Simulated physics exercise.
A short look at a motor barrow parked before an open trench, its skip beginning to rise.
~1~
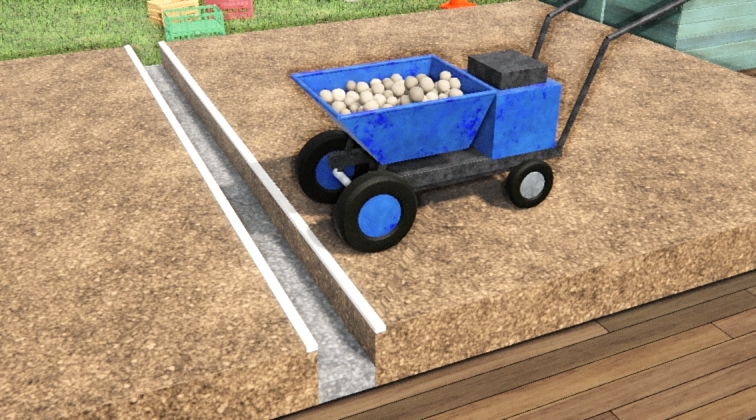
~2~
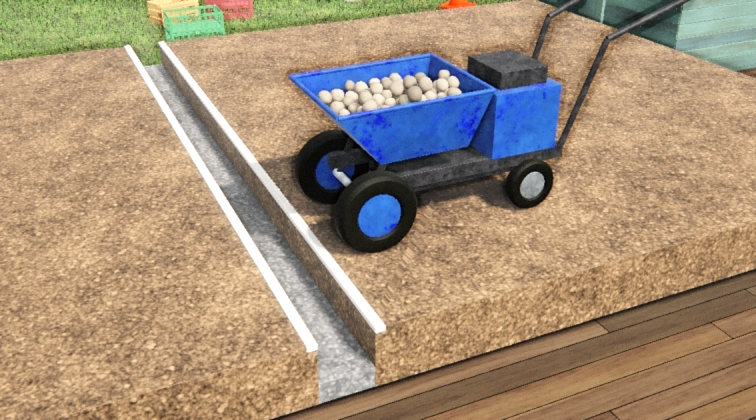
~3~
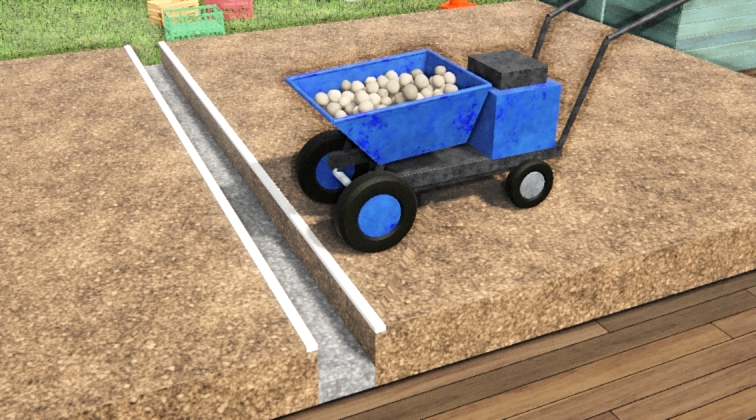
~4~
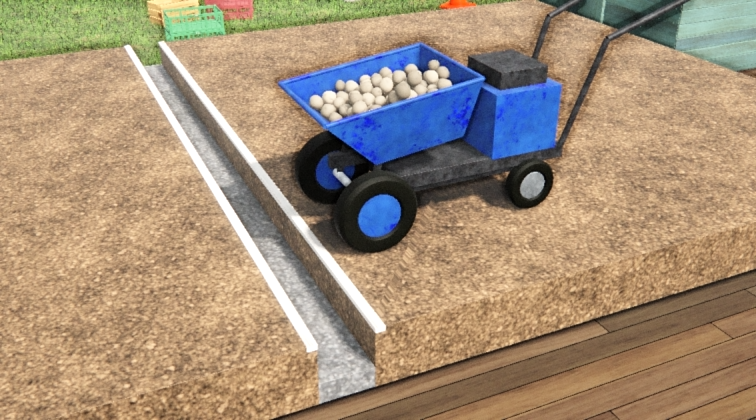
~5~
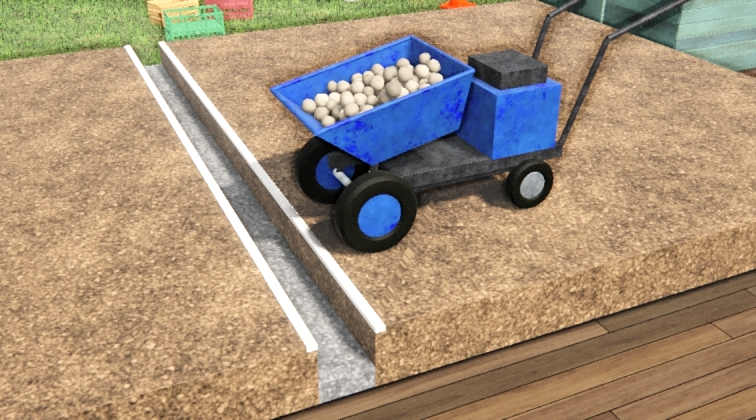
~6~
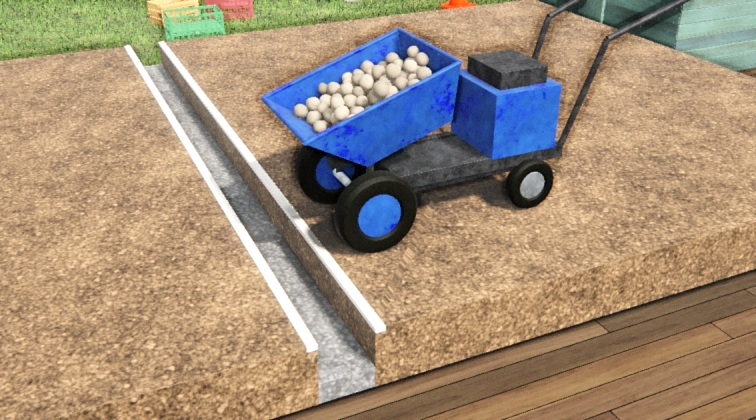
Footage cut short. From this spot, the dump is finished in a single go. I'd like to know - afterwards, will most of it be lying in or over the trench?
No, under half will.
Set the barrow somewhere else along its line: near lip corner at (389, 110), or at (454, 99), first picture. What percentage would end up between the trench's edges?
You'd see around 80 per cent the first time and around 40 per cent the second.
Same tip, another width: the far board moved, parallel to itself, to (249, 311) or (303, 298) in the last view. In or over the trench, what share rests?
I'd put it near 60 in a hundred, then near 0 in a hundred.
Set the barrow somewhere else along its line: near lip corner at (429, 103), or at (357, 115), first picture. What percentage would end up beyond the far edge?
In order, close to 0 and 60 in a hundred.
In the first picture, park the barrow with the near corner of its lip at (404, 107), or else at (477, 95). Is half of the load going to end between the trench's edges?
Stop 1: Beyond half. Stop 2: Short of half.
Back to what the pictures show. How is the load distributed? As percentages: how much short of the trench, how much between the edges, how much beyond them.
Shares in per cent - short: 0, between: 0, beyond: 70.
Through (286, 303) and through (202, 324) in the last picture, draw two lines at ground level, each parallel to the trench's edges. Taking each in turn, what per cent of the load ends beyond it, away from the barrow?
In order: 70 percent, then 20 percent.
Shortly afterwards, skip tipped steeply; the whole lot in the skip.
Next, skip tipped right over; near two thirds in the skip; near a third beyond it; only a few falling.
Some moments later, skip tipped right over; near a quarter in the skip; near two thirds beyond it.
In the end, skip tipped right over; near a quarter in the skip; none at all in or heaped over the trench; the bulk beyond it.
